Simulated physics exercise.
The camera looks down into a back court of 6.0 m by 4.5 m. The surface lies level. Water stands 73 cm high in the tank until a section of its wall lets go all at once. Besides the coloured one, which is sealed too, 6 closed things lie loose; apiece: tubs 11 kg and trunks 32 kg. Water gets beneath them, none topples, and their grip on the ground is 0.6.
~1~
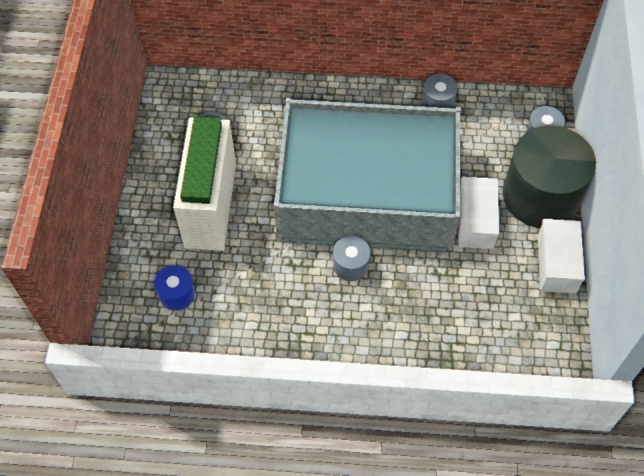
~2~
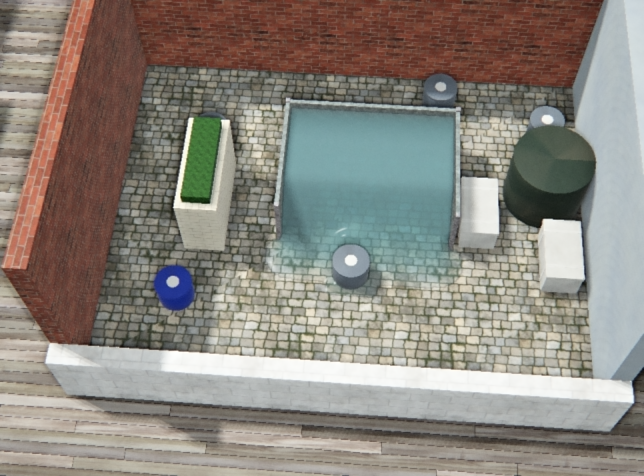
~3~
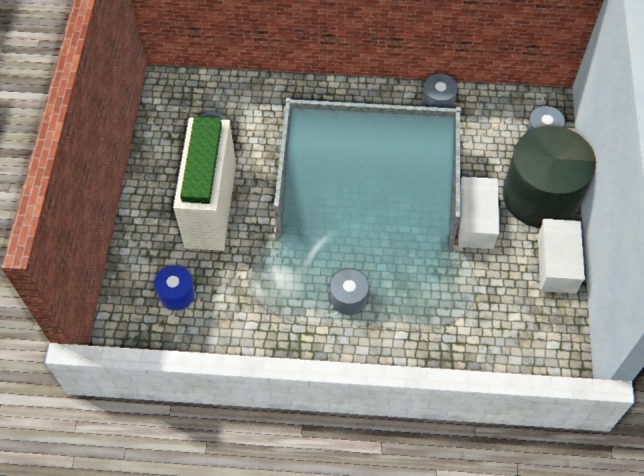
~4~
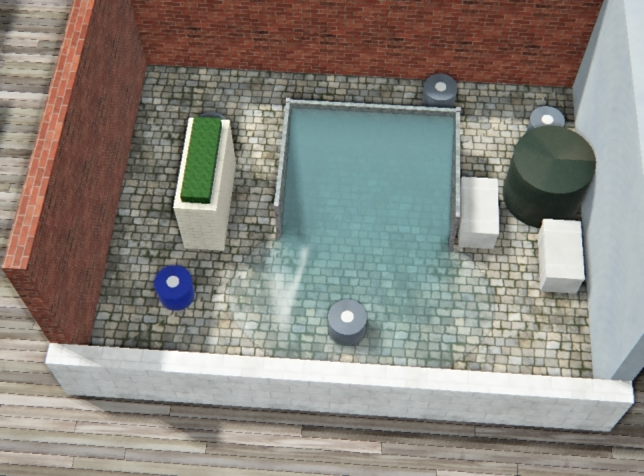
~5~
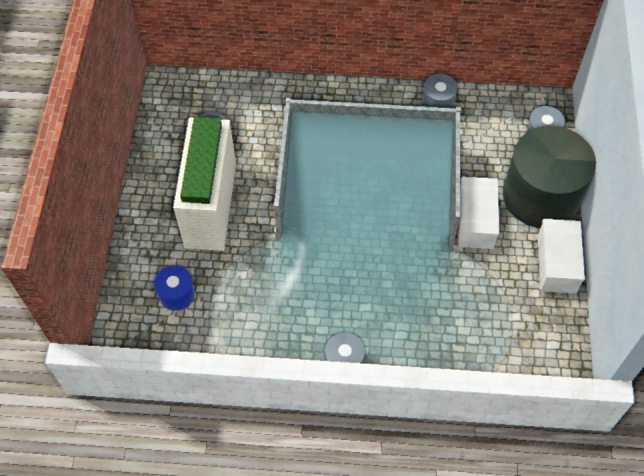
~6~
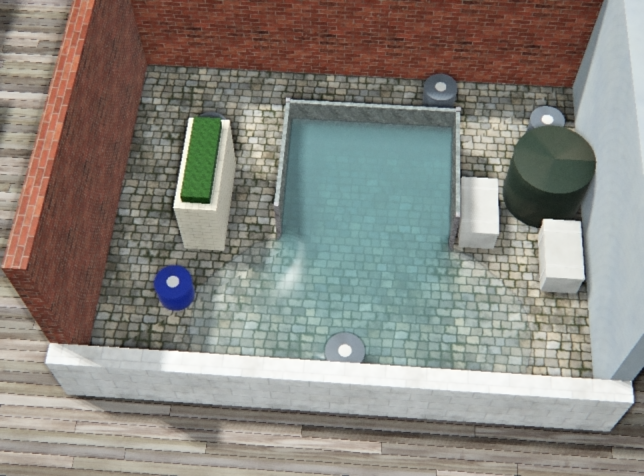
Water pours from the tank's open front across the cobbles, pushing a grey tub to the near wall.
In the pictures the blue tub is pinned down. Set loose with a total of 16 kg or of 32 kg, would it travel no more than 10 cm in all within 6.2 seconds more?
For it, neither weight holds it.
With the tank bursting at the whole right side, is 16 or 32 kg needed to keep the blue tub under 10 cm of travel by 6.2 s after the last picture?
Then only the higher weight holds it.
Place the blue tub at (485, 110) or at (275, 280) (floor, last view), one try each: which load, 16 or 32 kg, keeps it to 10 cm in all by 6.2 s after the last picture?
In turn: It takes the larger; neither is enough.
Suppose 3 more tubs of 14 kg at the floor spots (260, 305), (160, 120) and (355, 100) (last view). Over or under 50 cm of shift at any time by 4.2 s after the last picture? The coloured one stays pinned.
In turn: Past it, past it, less.
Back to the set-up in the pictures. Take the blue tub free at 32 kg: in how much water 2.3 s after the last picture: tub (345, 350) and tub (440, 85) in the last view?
Roughly 8 and 0 cm.
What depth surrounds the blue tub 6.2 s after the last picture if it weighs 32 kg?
Roughly 9 cm.
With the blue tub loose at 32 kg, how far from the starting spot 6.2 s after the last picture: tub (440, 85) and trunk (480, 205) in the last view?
In that order: 60 cm, 100 cm.
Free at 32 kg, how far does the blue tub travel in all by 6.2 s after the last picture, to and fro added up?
About 60 cm.
Then, 0.6 s after the last picture the blue tub would be 0 cm from its start with 16 kg and 0 cm from its start with 32 kg; 2 cm of water round it then.
Then, 2.3 s after the last picture the blue tub would be 119 cm from its start with 16 kg and 30 cm from its start with 32 kg; 18 cm of water round it then.
Then, 4.2 s after the last picture the blue tub would be 315 cm from its start with 16 kg and 65 cm from its start with 32 kg; 9 cm of water round it then.
Then, 6.2 s after the last picture the blue tub would be 303 cm from its start with 16 kg and 65 cm from its start with 32 kg; 9 cm of water round it then.
